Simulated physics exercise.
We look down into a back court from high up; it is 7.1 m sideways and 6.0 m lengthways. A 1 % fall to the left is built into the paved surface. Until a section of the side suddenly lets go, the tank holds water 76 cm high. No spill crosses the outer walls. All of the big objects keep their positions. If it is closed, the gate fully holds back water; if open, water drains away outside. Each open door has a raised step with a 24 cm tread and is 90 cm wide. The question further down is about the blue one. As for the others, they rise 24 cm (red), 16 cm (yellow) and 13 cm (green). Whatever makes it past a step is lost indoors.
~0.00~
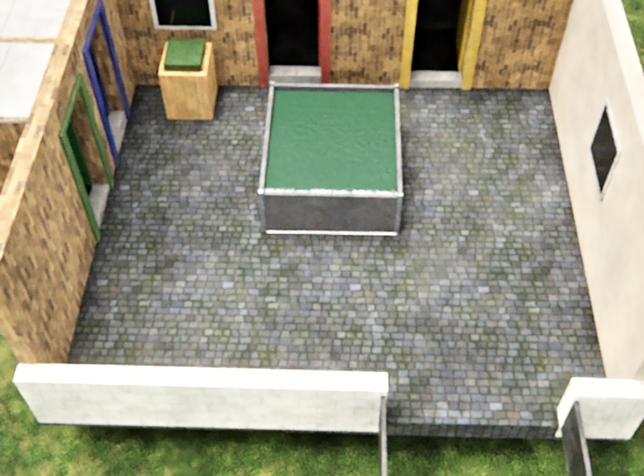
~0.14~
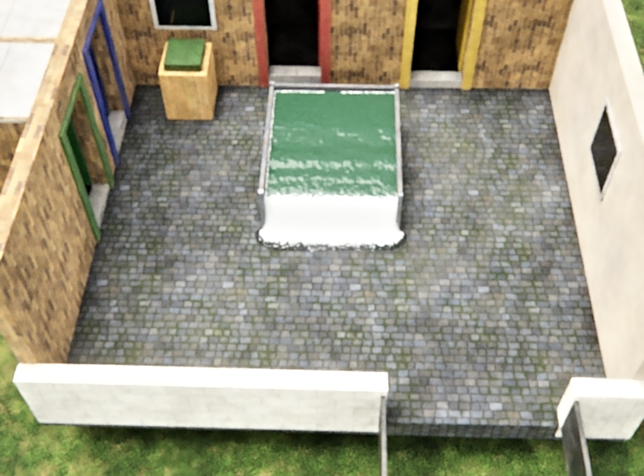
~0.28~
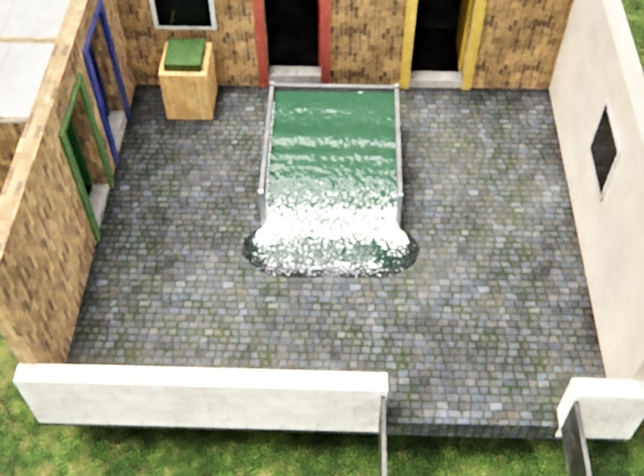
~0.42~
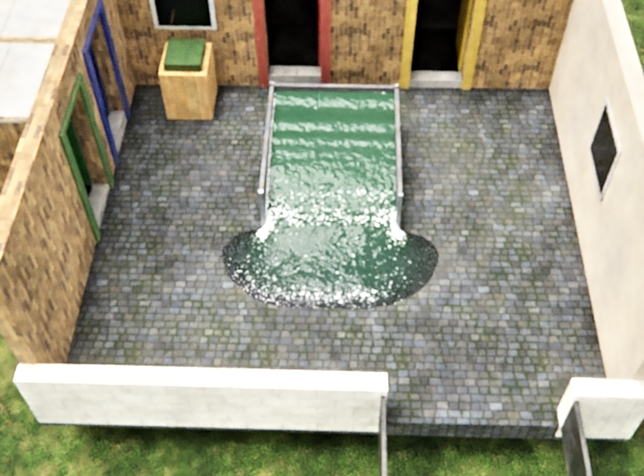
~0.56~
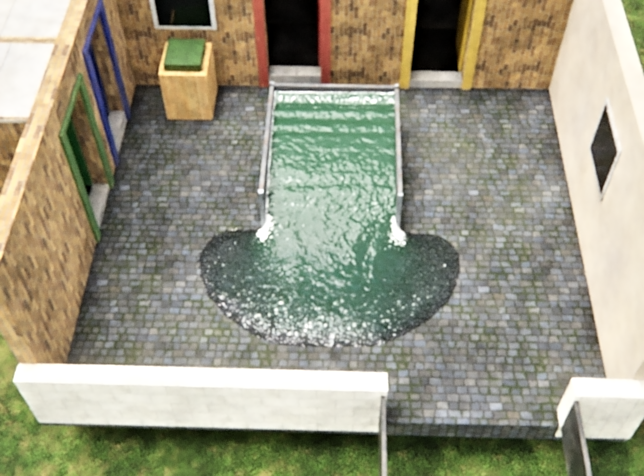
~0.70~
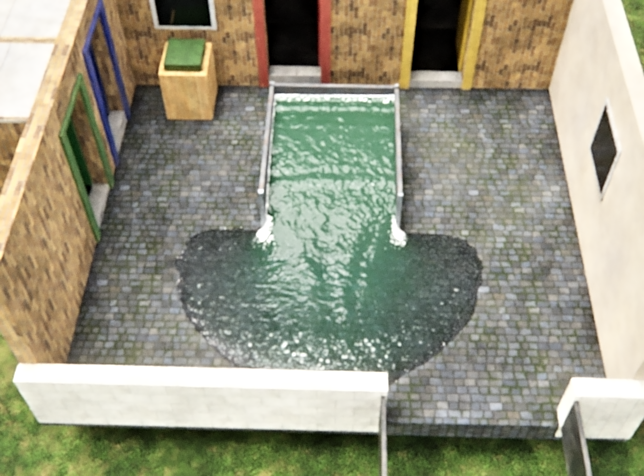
A paved court, walled in brown brick and white and seen from high above, holds a large grey-edged tank of green water near its back wall. A green-topped wooden box stands to its left, with red and yellow doorways behind, and blue and green ones along the left wall. The tank's front opens and water pours out, foaming white, then fans across the paving towards the low front wall, while the camera stays still.
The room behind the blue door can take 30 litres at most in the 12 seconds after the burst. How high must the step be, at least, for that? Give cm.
About 11 cm.
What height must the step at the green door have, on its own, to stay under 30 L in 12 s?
Door green, min height approx. 6.5 cm.
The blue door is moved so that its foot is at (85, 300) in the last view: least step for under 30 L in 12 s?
Minimum: About 16 cm.
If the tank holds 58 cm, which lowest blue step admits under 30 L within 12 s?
Then roughly 8.0 cm.
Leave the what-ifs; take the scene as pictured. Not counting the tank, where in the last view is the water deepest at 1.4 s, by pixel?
Around (296, 390).
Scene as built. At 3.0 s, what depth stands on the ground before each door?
Door by door in centimetres - red 0, yellow 0, blue 0, green 0.
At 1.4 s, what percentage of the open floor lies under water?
Some 35 per cent of it.
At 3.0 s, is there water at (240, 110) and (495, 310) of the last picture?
First untouched, then soaked.
After 1.4 s water covers 35 % of the floor, deepest (44 cm) near (296, 390); it has not reached the blue door.
After 3.0 s water covers 45 % of the floor, deepest (42 cm) near (59, 397); it has not reached the blue door.
After 12.0 s water covers 95 % of the floor, deepest (12 cm) near (82, 304); 11 cm at the blue door, 0 litres in over its 22 cm step.
At the blue door as built, the water arrived by 3.7 s and peaked near 17 cm at 7.4 s.
Run again over the same 12 s with other heights there, 41 litres in over 10 cm, 10 litres over 13.5 cm. The limit of 30 litres is kept from about 11 cm up.
